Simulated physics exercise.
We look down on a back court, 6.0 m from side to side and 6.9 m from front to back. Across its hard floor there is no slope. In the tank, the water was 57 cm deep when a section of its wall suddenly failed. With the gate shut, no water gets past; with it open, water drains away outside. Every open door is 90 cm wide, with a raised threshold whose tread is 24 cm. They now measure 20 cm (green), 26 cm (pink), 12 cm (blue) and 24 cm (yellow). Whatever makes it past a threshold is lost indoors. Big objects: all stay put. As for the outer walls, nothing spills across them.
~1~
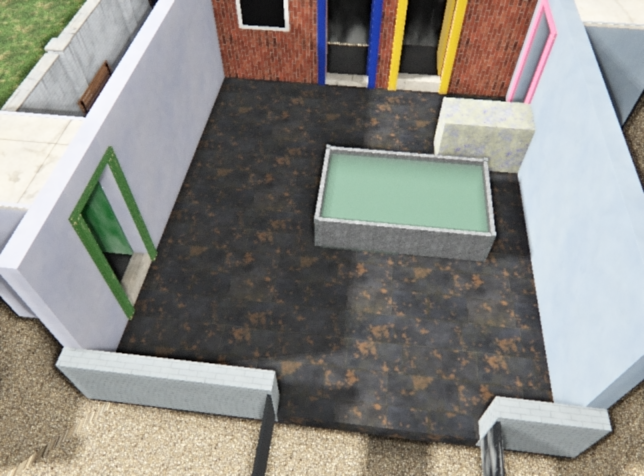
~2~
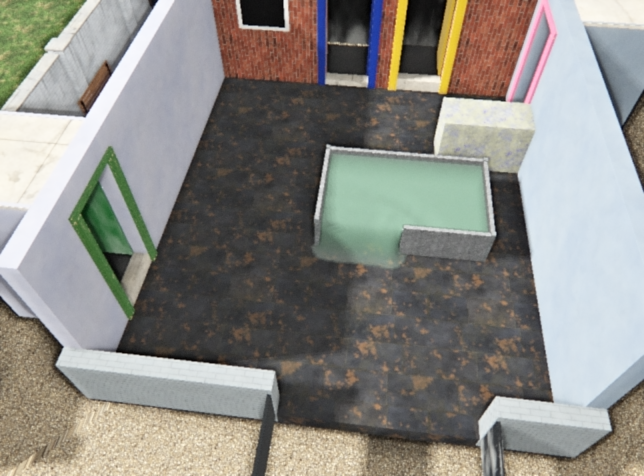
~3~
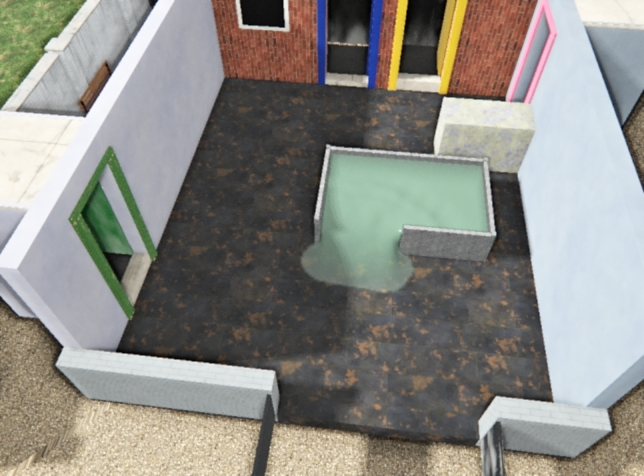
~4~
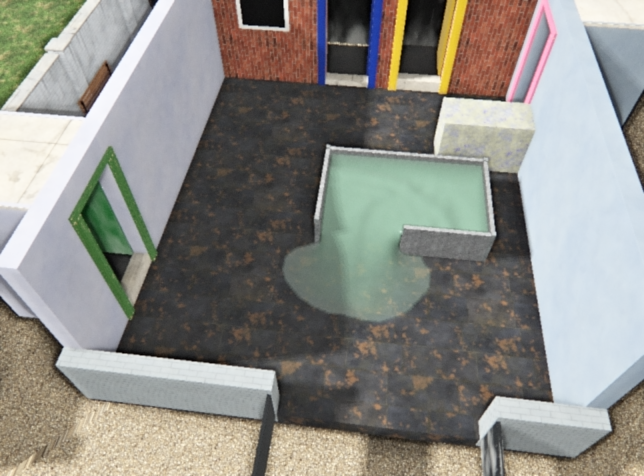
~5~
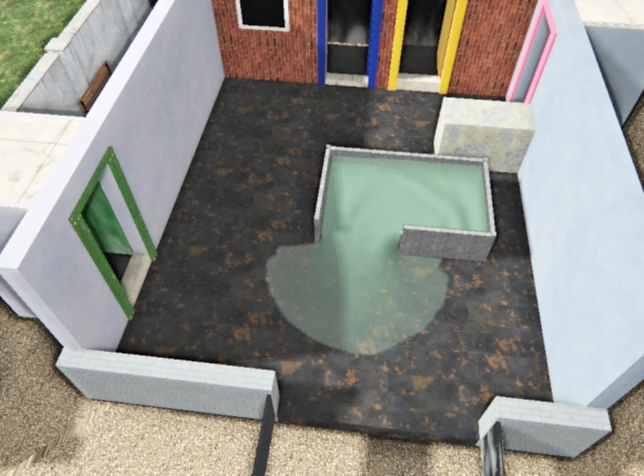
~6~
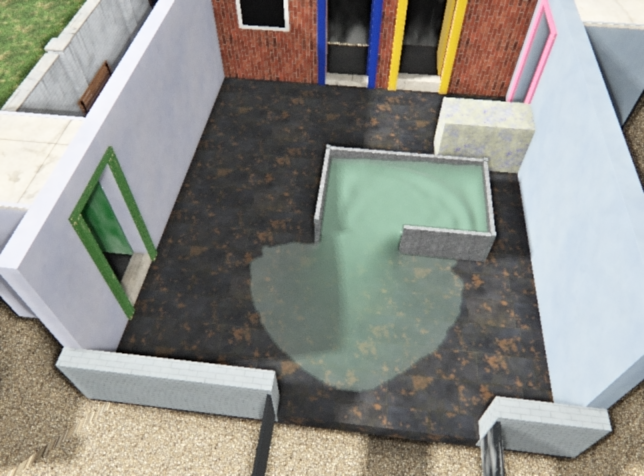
Pale green water pours through a gap at the front left of a low grey tank and spreads in a widening, thinning sheet across the dark, rust-flecked floor. The walled court is seen from above by a still camera, with a green doorway on the left and blue, yellow and pink doorways behind and right. The tank, at first whole and still, loses part of its front wall before the rounded pool grows toward the viewer.
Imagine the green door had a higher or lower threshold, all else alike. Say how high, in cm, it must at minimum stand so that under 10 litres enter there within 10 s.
It must stand at least about 7 cm high.
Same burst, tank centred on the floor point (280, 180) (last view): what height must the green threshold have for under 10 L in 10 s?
At least some 17 centimetres tall.
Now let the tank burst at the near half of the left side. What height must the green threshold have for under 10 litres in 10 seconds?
Estimate: Near 15 cm.
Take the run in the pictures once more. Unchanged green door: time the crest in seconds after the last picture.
The level tops out near 2.6 seconds.
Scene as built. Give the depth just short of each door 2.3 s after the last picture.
Lab note, depth in cm: Green 10; pink 0; blue 0; yellow 0.
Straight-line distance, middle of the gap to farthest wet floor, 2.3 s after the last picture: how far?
Near 4.2 m, more or less.
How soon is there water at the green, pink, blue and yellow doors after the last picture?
Green 1.8 s, pink not in the 10 s, blue 7.0 s, yellow 8.5 s.
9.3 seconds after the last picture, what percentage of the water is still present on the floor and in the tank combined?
Something near 50 out of a hundred parts.
Then, 0.7 s after the last picture water covers 25 % of the floor, deepest (34 cm) near (337, 249); it has not reached the green door.
Then, 2.3 s after the last picture water covers 30 % of the floor, deepest (27 cm) near (120, 378); 10 cm at the green door, 0 litres in over its 20 cm threshold.
Then, 9.3 s after the last picture water covers 80 % of the floor, deepest (6 cm) near (107, 376); 5 cm at the green door, 0 litres in over its 20 cm threshold.
At the green door as built, the water peaked near 11 cm, 2.5 s after the last picture.
With a threshold of 6 cm, 15 litres would have come in within the 10 s; with 8.5 cm, 4 litres. So under 10 litres takes about 7 cm.
